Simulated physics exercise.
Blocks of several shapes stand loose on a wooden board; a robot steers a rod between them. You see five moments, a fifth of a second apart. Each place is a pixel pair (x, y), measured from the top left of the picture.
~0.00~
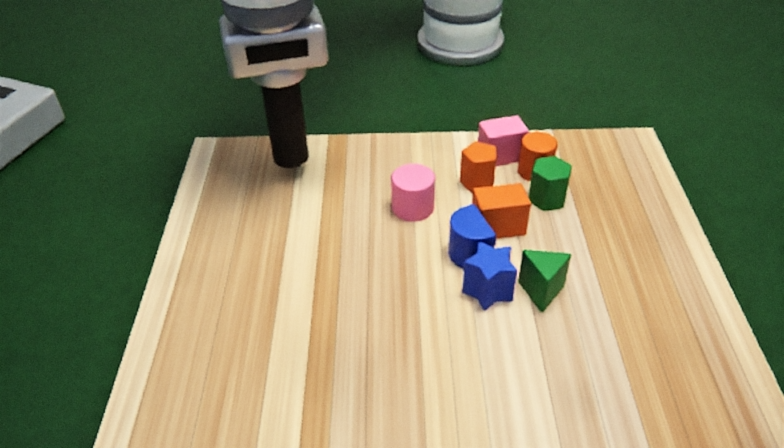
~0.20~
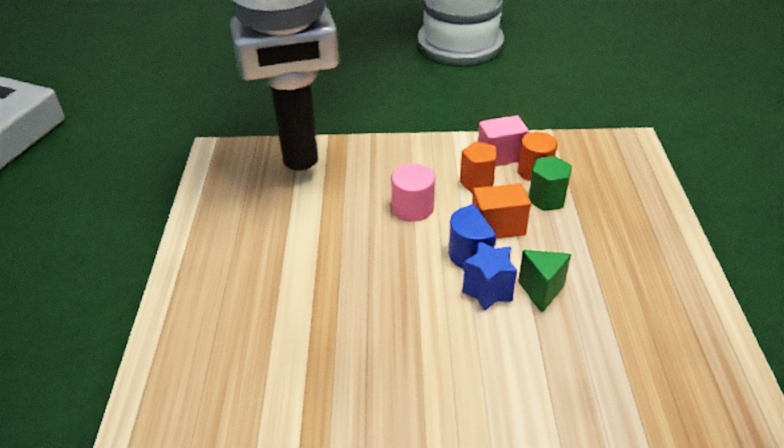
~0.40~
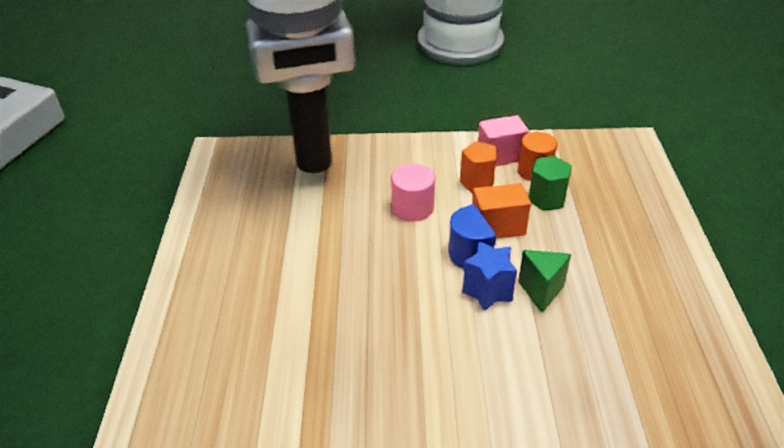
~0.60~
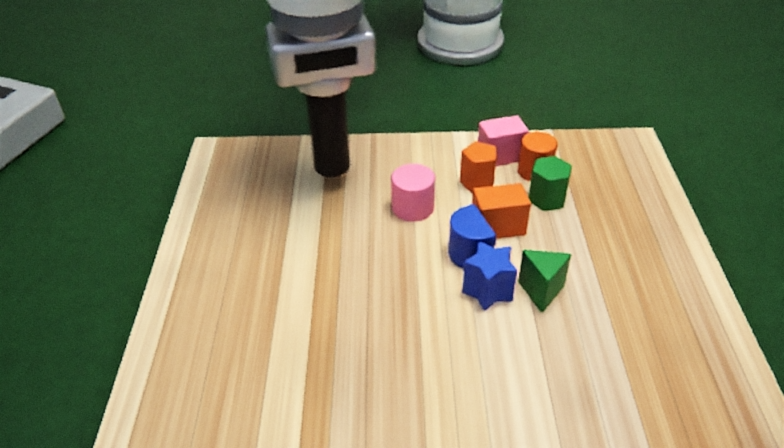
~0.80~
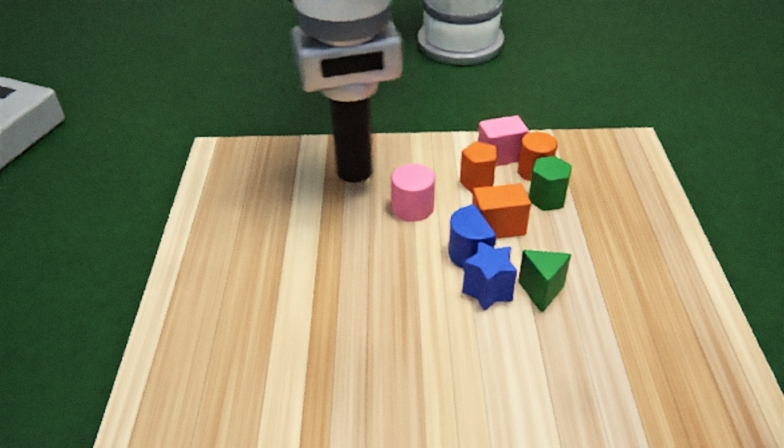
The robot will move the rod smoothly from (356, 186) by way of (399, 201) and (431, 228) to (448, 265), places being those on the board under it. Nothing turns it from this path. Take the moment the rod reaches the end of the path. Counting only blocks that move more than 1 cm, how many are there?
It displaces three or more.
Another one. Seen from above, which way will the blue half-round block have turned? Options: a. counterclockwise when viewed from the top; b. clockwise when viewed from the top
b (clockwise when viewed from the top)
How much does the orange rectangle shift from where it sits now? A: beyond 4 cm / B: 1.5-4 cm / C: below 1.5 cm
Letter B.
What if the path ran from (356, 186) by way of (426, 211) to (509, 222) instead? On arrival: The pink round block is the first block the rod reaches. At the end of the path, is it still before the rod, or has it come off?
I think it holds its spot in front.
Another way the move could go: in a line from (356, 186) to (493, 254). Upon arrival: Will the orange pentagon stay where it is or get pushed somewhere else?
The result: It stays put.
What follows on the original path. One third of the way, rod at (399, 187); pink round block at (434, 184).
Two thirds of the way, rod at (431, 214); pink round block at (475, 199); blue half-round block at (490, 229), turned 50° clockwise; blue star-shaped block at (492, 263); orange rectangle at (523, 194).
At the end, rod at (449, 250); pink round block at (482, 203); blue half-round block at (499, 232), turned 75° clockwise; blue star-shaped block at (491, 264); orange rectangle at (529, 192).
